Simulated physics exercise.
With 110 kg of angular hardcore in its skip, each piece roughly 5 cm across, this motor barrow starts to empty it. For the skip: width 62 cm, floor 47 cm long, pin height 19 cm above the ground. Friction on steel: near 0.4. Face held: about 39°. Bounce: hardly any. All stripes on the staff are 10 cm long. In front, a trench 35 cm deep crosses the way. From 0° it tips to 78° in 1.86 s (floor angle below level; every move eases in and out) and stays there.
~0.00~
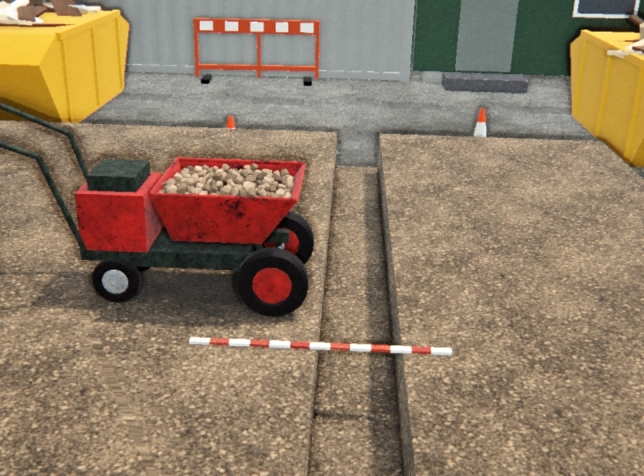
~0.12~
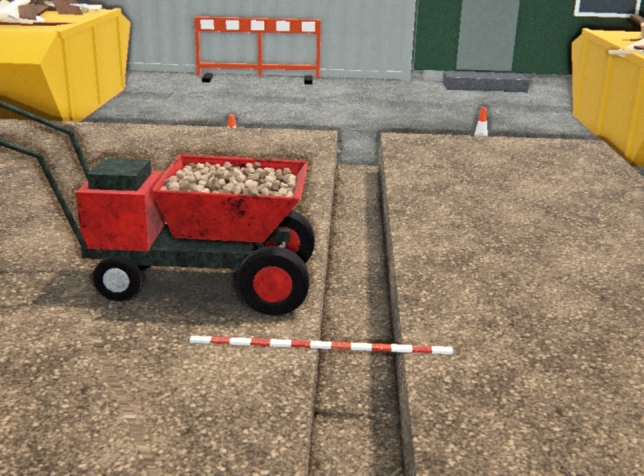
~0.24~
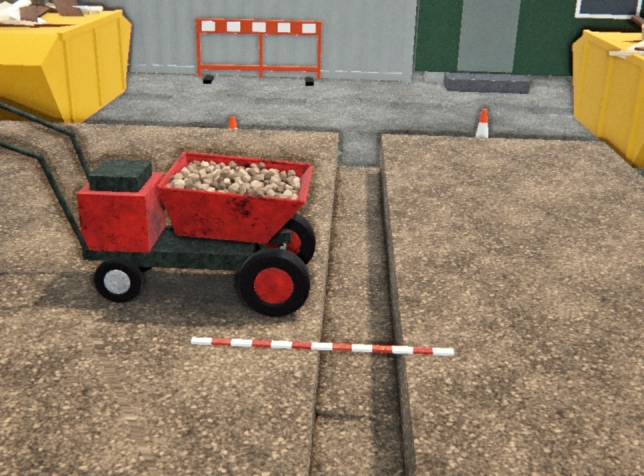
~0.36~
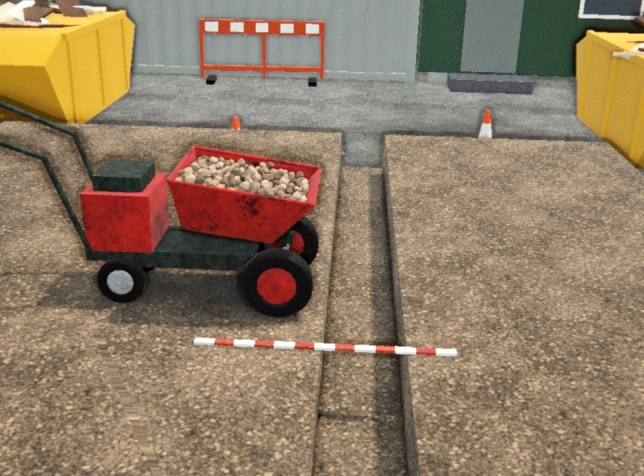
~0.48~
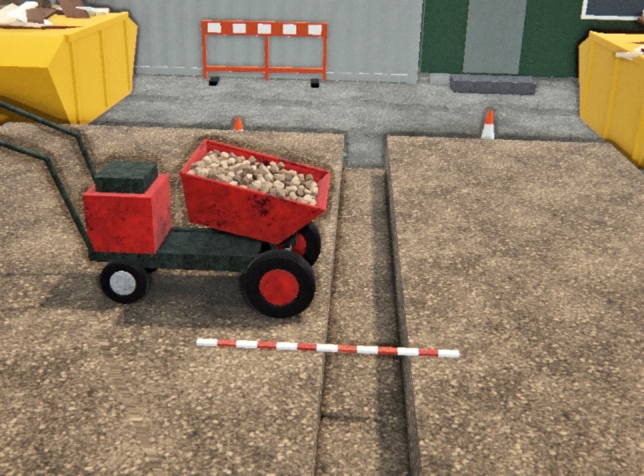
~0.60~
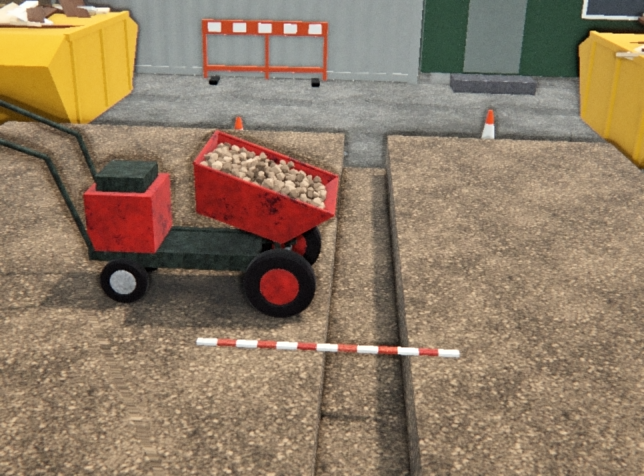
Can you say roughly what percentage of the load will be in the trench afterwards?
Roughly 75 per cent, I would say.
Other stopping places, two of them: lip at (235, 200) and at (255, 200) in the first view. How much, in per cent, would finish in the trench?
Roughly 100 per cent, then 100 per cent.
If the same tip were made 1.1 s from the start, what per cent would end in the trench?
Something close to 70 per cent.
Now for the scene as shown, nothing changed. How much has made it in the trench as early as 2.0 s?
Some 30 per cent.
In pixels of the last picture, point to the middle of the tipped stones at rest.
Their centre sits close to (386, 336).
After 1.4 s the floor is at 66°; 98 % in the skip, 2 % in the trench; the foremost stones are at (397, 295).
After 2.0 s the floor is at 78°; 51 % in the skip, 30 % in the trench, 19 % past the trench; the foremost stones are at (482, 308).
After 2.3 s the floor is at 78°; 24 % in the skip, 50 % in the trench, 27 % past the trench; the foremost stones are at (509, 310).
After 4.3 s the floor is at 78°; 0 % in the skip, 75 % in the trench, 25 % past the trench; the foremost stones are at (510, 310).
